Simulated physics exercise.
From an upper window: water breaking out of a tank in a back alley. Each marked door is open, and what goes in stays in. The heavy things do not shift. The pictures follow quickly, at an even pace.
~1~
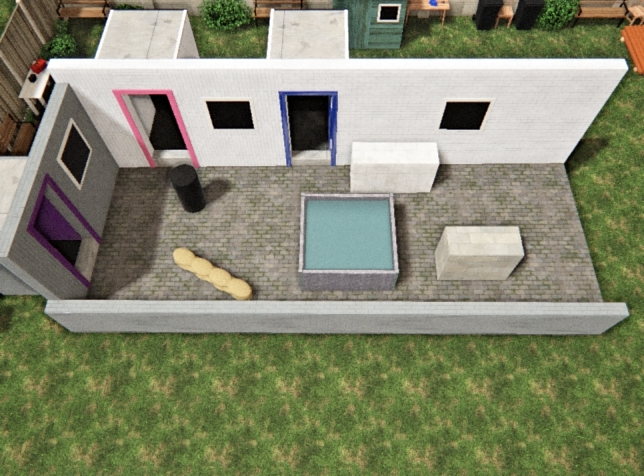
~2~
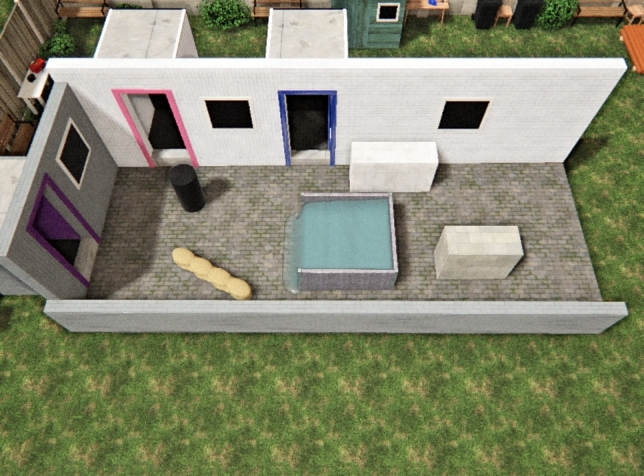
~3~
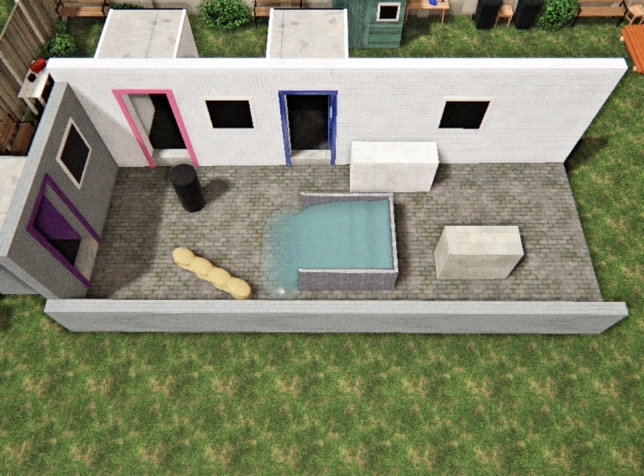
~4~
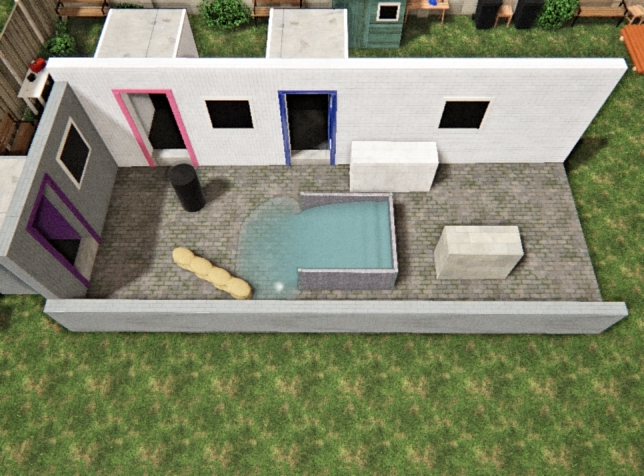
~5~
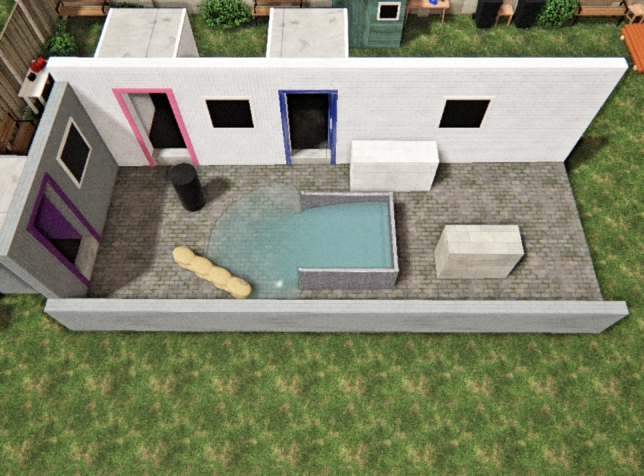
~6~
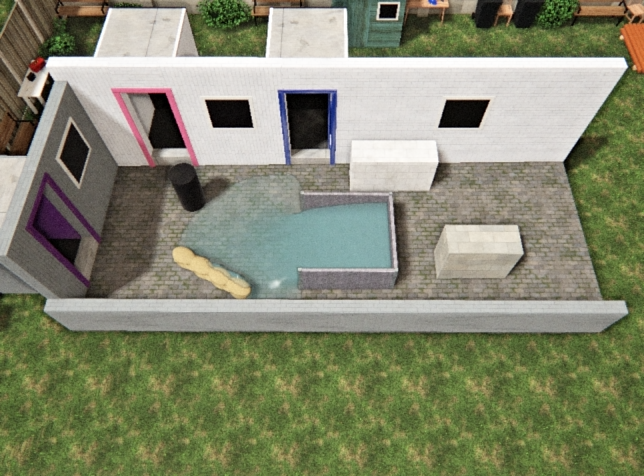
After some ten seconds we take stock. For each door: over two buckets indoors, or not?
In the end: The pink door stays under that; the blue door stays under that; the purple door stays under that.
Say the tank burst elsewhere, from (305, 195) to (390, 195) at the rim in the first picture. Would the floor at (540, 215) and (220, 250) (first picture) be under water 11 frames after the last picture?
As listed: Awash, free of water.
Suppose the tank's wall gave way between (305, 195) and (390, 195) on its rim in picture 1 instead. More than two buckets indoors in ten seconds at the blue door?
My reading: The blue one lets more in.
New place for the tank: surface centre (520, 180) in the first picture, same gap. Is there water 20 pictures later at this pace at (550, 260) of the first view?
There: No water.
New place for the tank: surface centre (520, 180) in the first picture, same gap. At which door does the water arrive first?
It is the blue-painted one.
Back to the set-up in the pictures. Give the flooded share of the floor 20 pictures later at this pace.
Close to 50 %.
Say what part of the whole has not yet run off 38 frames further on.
About 100 per cent.
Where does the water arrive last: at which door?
Last comes the door marked blue.
A moment on, water covers 35 % of the floor; the pink door wet at the sill, nothing in, the blue door not reached, the purple door wet at the sill, nothing in.
Next, water covers 45 % of the floor; the pink door wet at the sill, nothing in, the blue door not reached, the purple door wet at the sill, nothing in.
Then, water covers 50 % of the floor; the pink door wet at the sill, nothing in, the blue door not reached, the purple door wet at the sill, nothing in.
Later, water covers 65 % of the floor; the pink door wet at the sill, nothing in, the blue door wet at the sill, nothing in, the purple door wet at the sill, nothing in.
In the end, water covers 90 % of the floor; the pink door wet at the sill, nothing in, the blue door wet at the sill, nothing in, the purple door wet at the sill, nothing in.
